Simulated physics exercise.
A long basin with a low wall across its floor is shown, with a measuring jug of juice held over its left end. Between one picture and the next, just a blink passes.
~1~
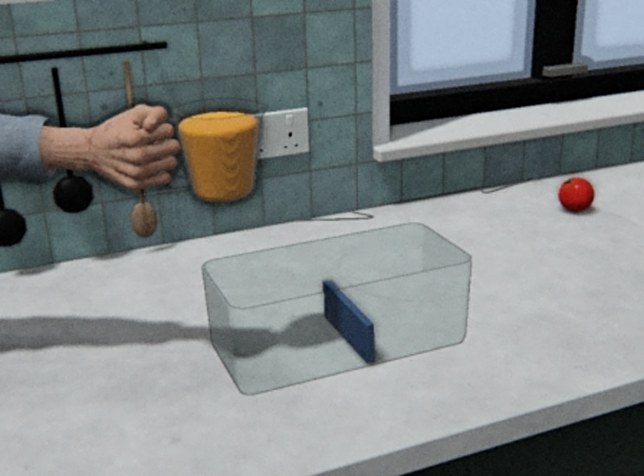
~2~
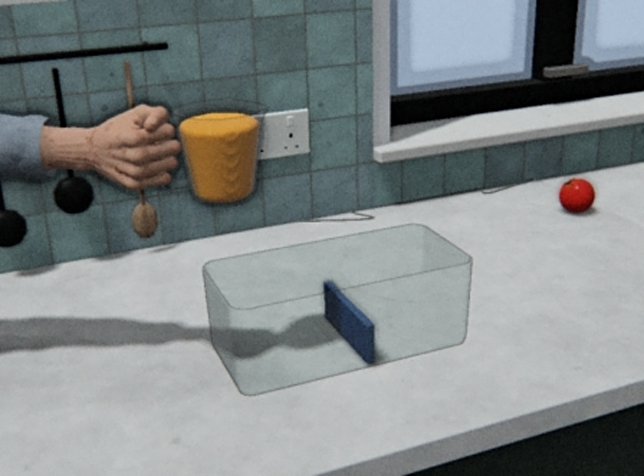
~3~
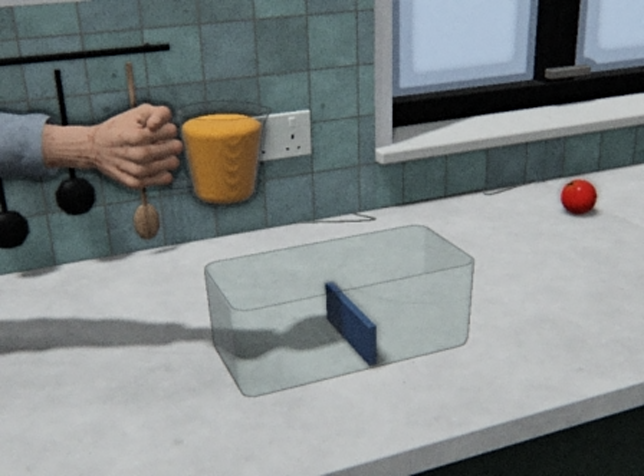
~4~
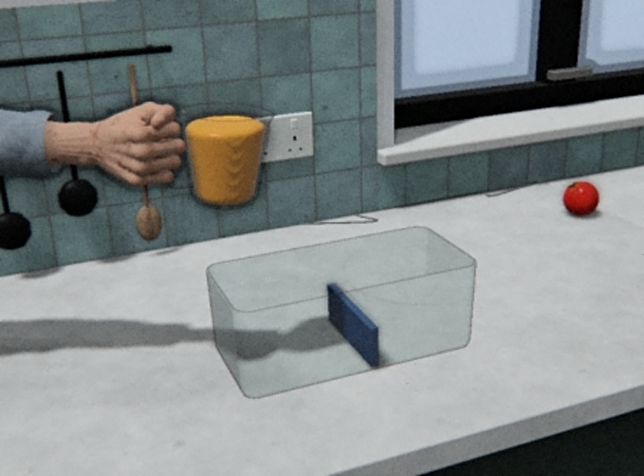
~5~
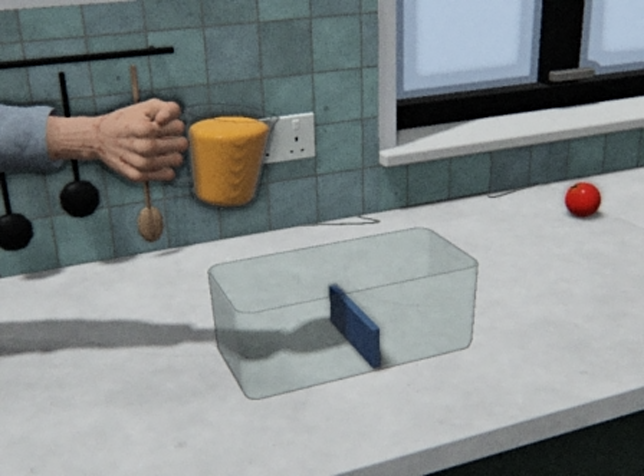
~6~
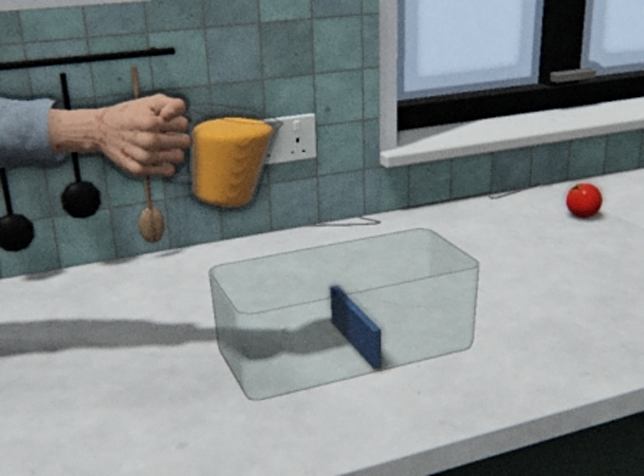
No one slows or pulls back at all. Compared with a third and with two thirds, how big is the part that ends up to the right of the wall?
The share that settles right of the wall is smaller than one third, as I see it.
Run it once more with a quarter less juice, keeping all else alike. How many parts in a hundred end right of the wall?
5 in a hundred.
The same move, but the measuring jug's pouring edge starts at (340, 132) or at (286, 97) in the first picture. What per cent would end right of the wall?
The first gives 95 %, the second 50 %.
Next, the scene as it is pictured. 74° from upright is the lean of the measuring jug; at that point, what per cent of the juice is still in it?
Roughly 65 percent remains at that point.
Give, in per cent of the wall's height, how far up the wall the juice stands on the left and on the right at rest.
Left of the wall 30 %, right of the wall 0 %.
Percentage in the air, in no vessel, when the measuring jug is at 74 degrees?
25 %.
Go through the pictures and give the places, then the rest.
Tilt 0°; pouring edge (267, 104); surface from (178, 126) to (255, 116); the long basin's rim runs from (215, 287) to (446, 241); the wall's top is at (347, 303), in the first frame.
Tilt 1°; pouring edge (268, 105); surface from (179, 127) to (255, 117), in the second frame.
Tilt 2°; pouring edge (271, 108); surface from (181, 127) to (258, 119), in the third frame.
Tilt 5°; pouring edge (275, 112); surface from (186, 129) to (262, 121), in the fourth frame.
Tilt 8°; pouring edge (279, 116); surface from (189, 130) to (267, 123), in the fifth frame.
Tilt 13°; pouring edge (283, 121); surface from (192, 131) to (272, 124), in the sixth frame.
A moment on, the measuring jug is tipped part way and 67 per cent is still to pour, 8 is left of the wall and 0 right of it.
Next, the measuring jug is tipped right over and 8 per cent is still to pour, 66 is left of the wall and 9 right of it.
Then the measuring jug is tipped right over and 0 per cent is still to pour, 86 is left of the wall and 11 right of it.
Later the measuring jug is tipped right over and 0 per cent is still to pour, 86 is left of the wall and 11 right of it.
In the end 86 per cent lies left of the wall, 11 right of it and 2 outside.
